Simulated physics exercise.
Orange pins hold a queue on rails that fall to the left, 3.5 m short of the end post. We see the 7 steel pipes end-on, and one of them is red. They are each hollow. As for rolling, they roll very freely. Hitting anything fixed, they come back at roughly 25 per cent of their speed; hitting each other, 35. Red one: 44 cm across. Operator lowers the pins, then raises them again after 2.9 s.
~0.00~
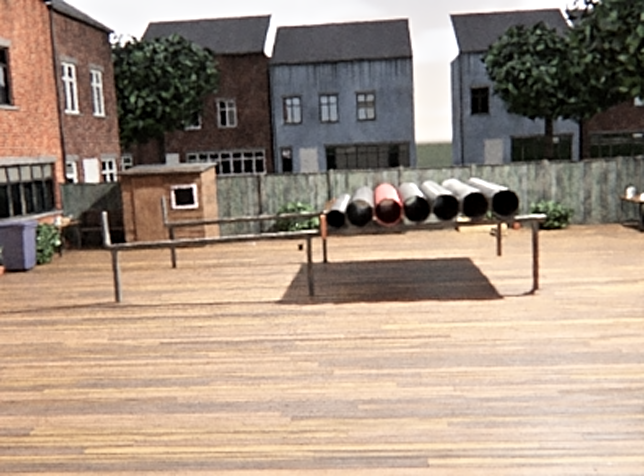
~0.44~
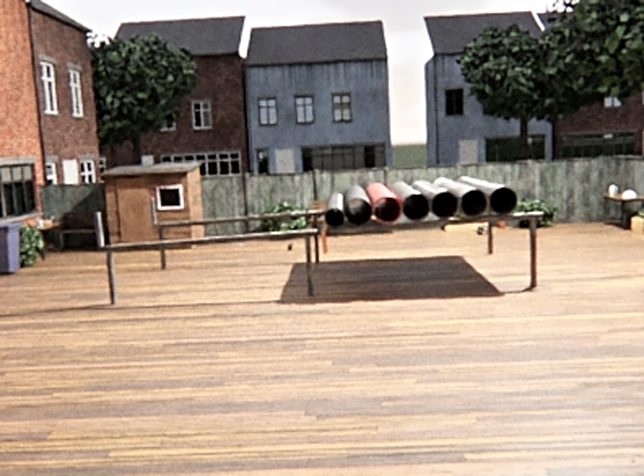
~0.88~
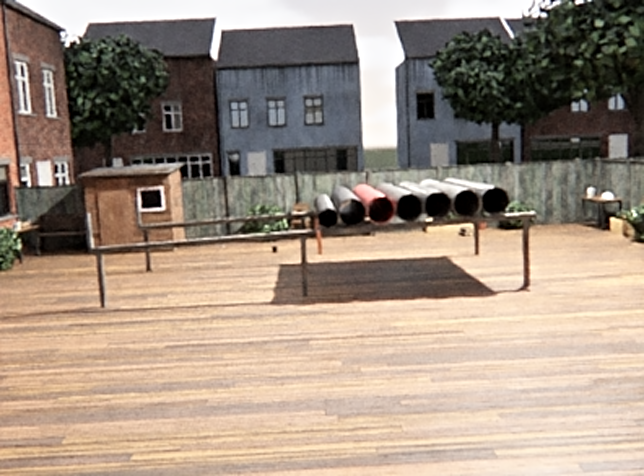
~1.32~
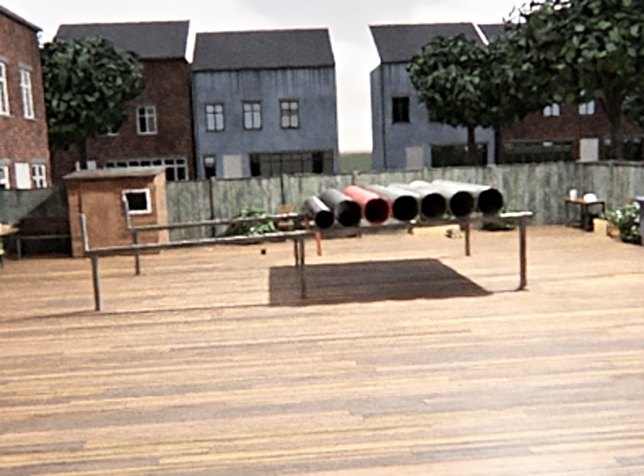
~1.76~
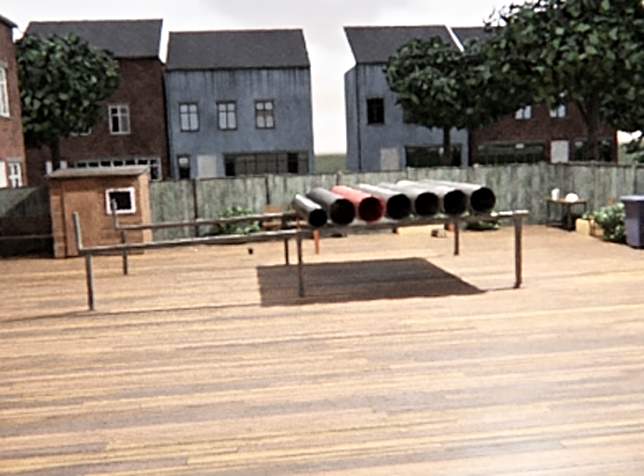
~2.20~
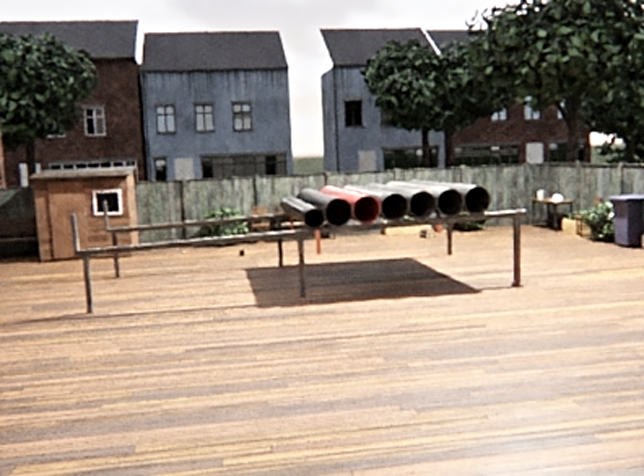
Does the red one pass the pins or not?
Looks like the red one never gets past.
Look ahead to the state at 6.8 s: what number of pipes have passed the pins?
The count by then is 1.
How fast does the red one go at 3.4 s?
Roughly 0.0 m/s.
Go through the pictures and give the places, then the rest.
In the first frame, red at (388, 212); pins up; the rack falls 2°.
In the second frame, red at (387, 210); pins down.
In the third frame, red at (381, 210); pins down; the first has rolled 5 cm.
In the fourth frame, red at (377, 211); pins down; the first has rolled 10 cm.
In the fifth frame, red at (371, 210); pins down; the first has rolled 15 cm.
In the sixth frame, red at (367, 210); pins down; the first has rolled 20 cm.
After 3.4 s, red is on the rails, 60 cm above the pins; 1 below the pins.
After 4.9 s, no change for red; 1 below the pins.
After 6.8 s, no change for red; 1 below the pins.
At rest (8.8 s), red is on the rails, 60 cm above the pins; 1 below the pins.
